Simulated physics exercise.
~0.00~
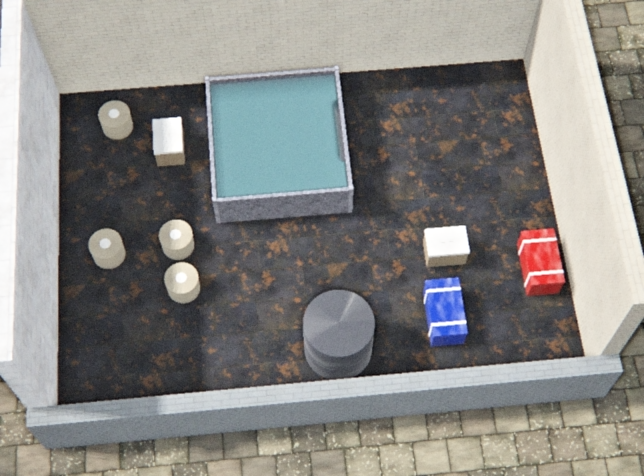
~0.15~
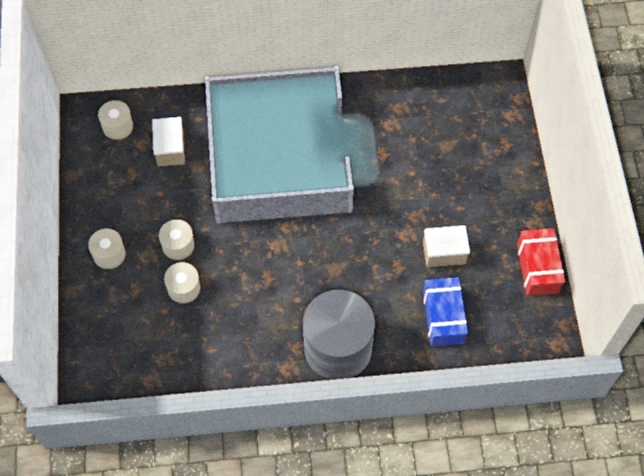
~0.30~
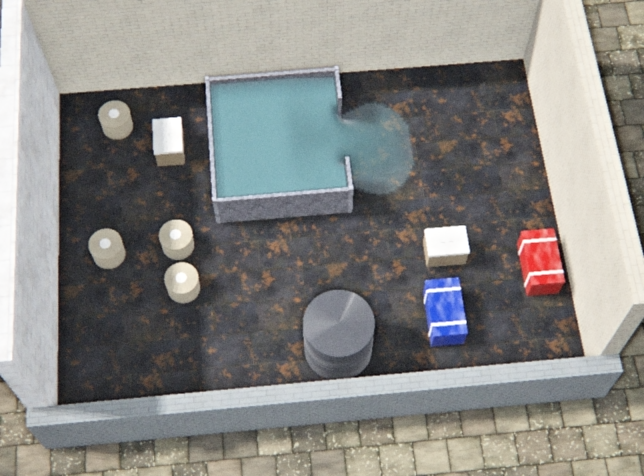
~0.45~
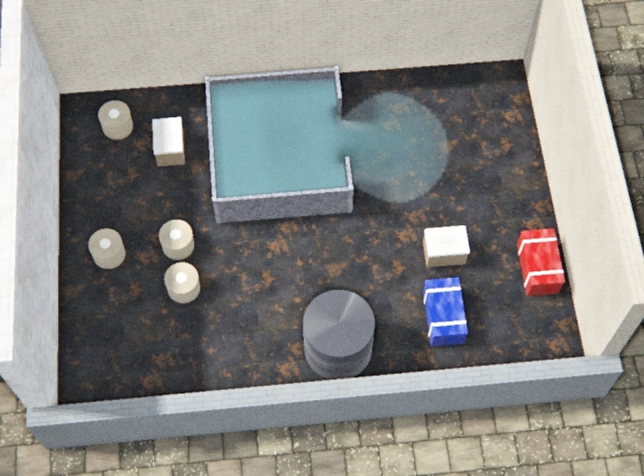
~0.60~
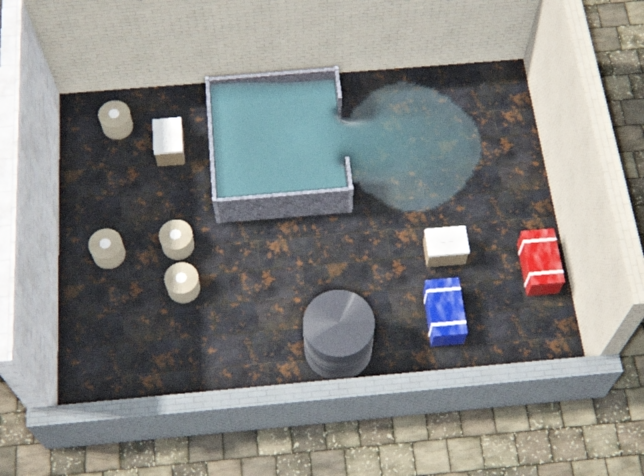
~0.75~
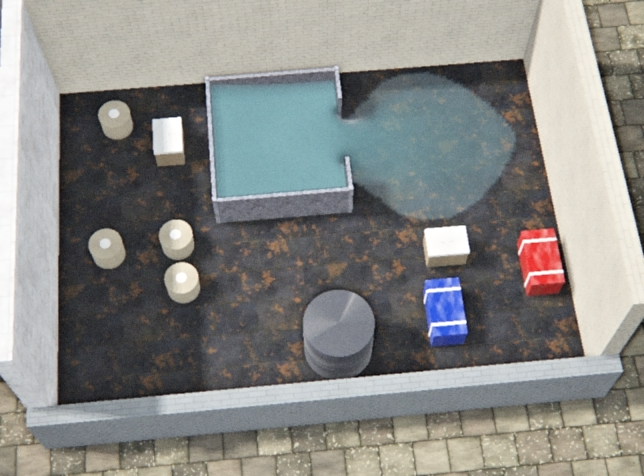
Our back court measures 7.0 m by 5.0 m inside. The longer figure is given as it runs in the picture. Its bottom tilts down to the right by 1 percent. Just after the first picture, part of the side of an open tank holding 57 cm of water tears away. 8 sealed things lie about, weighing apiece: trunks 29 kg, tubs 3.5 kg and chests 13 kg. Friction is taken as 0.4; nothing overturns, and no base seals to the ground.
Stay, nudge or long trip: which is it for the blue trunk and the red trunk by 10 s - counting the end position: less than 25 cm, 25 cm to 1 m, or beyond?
The blue trunk is likely to be swept off; the red trunk is likely to be swept off.
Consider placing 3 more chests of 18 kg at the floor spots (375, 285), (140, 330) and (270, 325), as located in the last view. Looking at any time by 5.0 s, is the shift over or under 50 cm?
From first to last: Does not reach it, does not reach it, does not reach it.
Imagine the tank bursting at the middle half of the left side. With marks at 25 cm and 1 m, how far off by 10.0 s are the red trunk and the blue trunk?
In that case the red trunk does not really move while the blue trunk does not really move.
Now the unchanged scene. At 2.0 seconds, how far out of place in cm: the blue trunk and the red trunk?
By then roughly 0 cm and 5 cm, respectively.
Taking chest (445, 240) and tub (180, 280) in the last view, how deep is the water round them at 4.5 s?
First about 4 cm, second about 0 cm.
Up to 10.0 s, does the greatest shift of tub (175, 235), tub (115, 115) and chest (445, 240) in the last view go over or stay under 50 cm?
The first topped the threshold, the second never reached the threshold, and the third topped the threshold.
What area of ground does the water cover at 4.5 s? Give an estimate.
17 m2.
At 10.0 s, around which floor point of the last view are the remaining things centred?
I'd put it around (231, 227).
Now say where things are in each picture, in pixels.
In the first frame, the blue trunk at (446, 307) rests on the ground; the red trunk at (543, 256) rests on the ground; water covers 3.5 m2; 0 of 8 have shifted.
In the second frame, the blue trunk at (446, 307), on the bottom; the red trunk at (543, 256) rests on the ground; 4.0 m2 under water; 0 of 8 have shifted.
In the third frame, the blue trunk at (446, 307) rests on the ground; the red trunk at (543, 256), on the bottom; water covers 4.7 m2; 0 of 8 have shifted.
In the fourth frame, the blue trunk at (446, 307), on the bottom; the red trunk at (543, 256), on the bottom; water covers 5.6 m2; 0 of 8 have shifted.
In the fifth frame, the blue trunk at (446, 307) rests on the ground; the red trunk at (543, 256) rests on the ground; 6.6 m2 under water; 0 of 8 have shifted.
In the sixth frame, the blue trunk at (446, 307), on the bottom; the red trunk at (543, 256) rests on the ground; 7.8 m2 under water; 0 of 8 have shifted.
After 2.0 s the blue trunk is near (446, 307), 0.0 m from its start, aground; the red trunk is near (544, 259), 0.1 m from its start, aground; 0 afloat.
After 4.5 s the blue trunk is near (436, 307), 0.1 m from its start, aground; the red trunk is near (487, 349), 1.6 m from its start, afloat; 1 afloat.
After 7.0 s the blue trunk is near (368, 240), 1.4 m from its start, aground; the red trunk is near (402, 354), 2.4 m from its start, afloat; 2 afloat.
After 10.0 s the blue trunk is near (353, 214), 1.8 m from its start, aground; the red trunk is near (404, 359), 2.4 m from its start, afloat; 4 afloat.
